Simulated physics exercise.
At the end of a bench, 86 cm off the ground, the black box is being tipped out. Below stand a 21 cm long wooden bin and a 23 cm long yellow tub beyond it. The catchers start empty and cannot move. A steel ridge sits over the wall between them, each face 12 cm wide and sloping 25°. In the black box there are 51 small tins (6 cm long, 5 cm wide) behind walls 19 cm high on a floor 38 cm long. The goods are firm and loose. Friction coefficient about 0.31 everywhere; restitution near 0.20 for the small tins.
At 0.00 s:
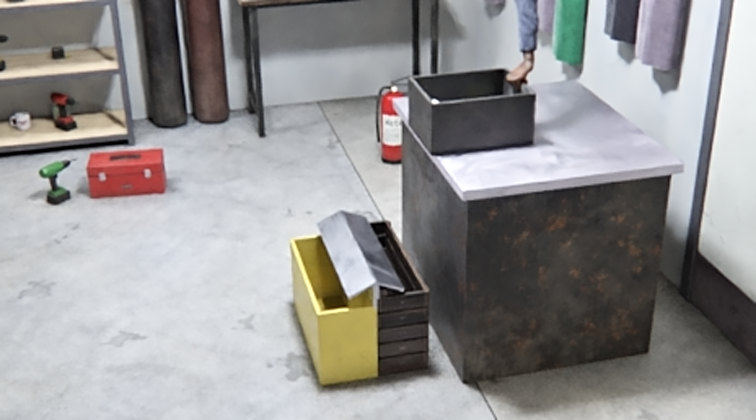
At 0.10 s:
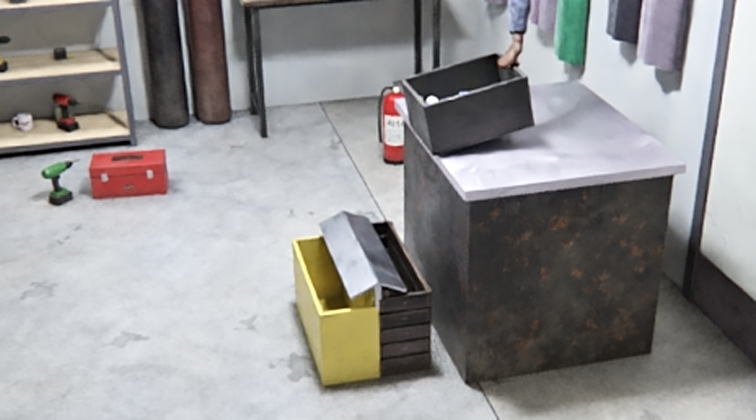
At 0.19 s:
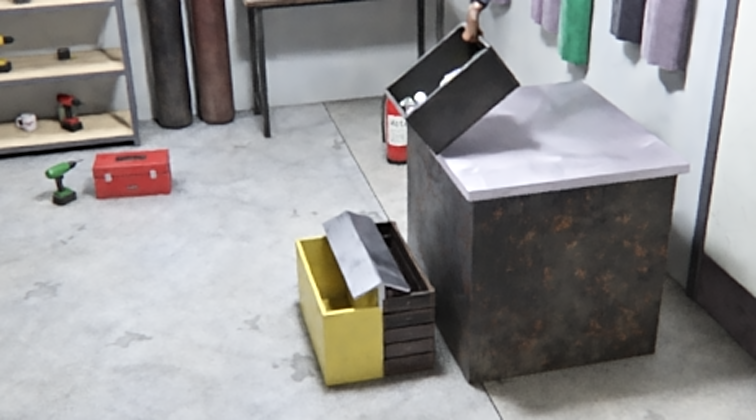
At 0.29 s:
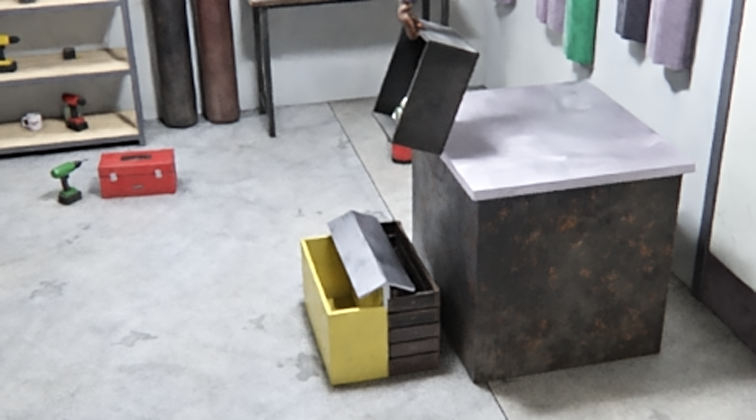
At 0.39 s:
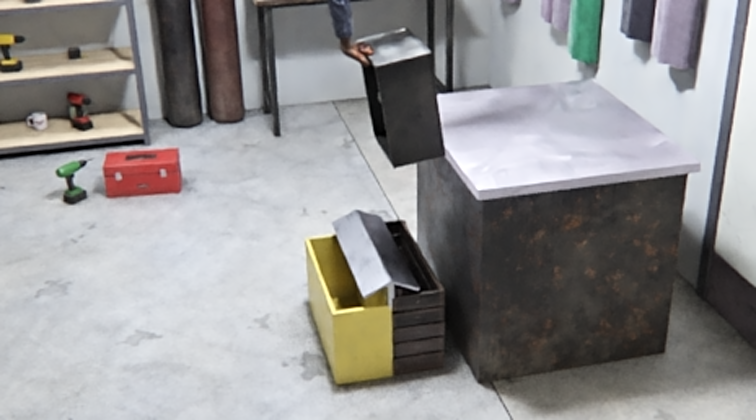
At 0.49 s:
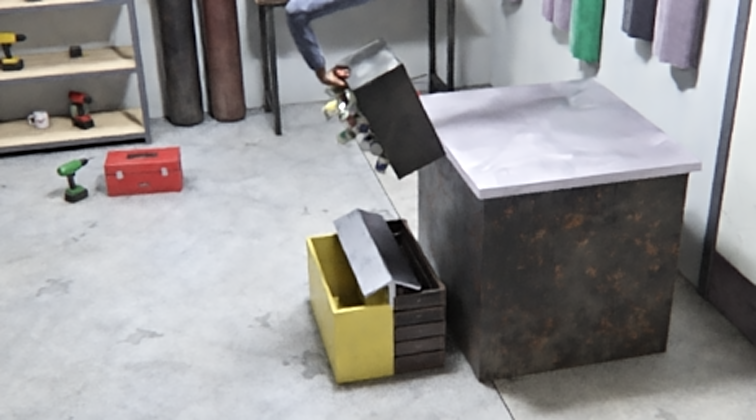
A hand tipping a black box over at the bench's edge, small items starting to come out above yellow and dark bins.
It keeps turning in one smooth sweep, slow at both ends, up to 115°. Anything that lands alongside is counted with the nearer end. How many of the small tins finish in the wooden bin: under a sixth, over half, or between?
Less than a sixth of the small tins end in the wooden bin.
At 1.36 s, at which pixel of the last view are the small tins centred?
At about (212, 351).
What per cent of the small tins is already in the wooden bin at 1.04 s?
Some 0 per cent by then.
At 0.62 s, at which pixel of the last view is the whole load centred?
Around (335, 179).
After 0.62 s, tilt 115°; 9 still in the black box and 42 in the air.
After 0.80 s, tilt 115°; 2 still in the black box, 6 in the yellow tub, 20 on the ground beyond the yellow tub and 23 in the air.
After 1.04 s, tilt 115°; 9 in the yellow tub, 33 on the ground beyond the yellow tub and 9 in the air.
Final count (at 1.36 s), 11 in the yellow tub and 40 on the ground beyond the yellow tub. Asked share, 0 of 51, 0 per cent.
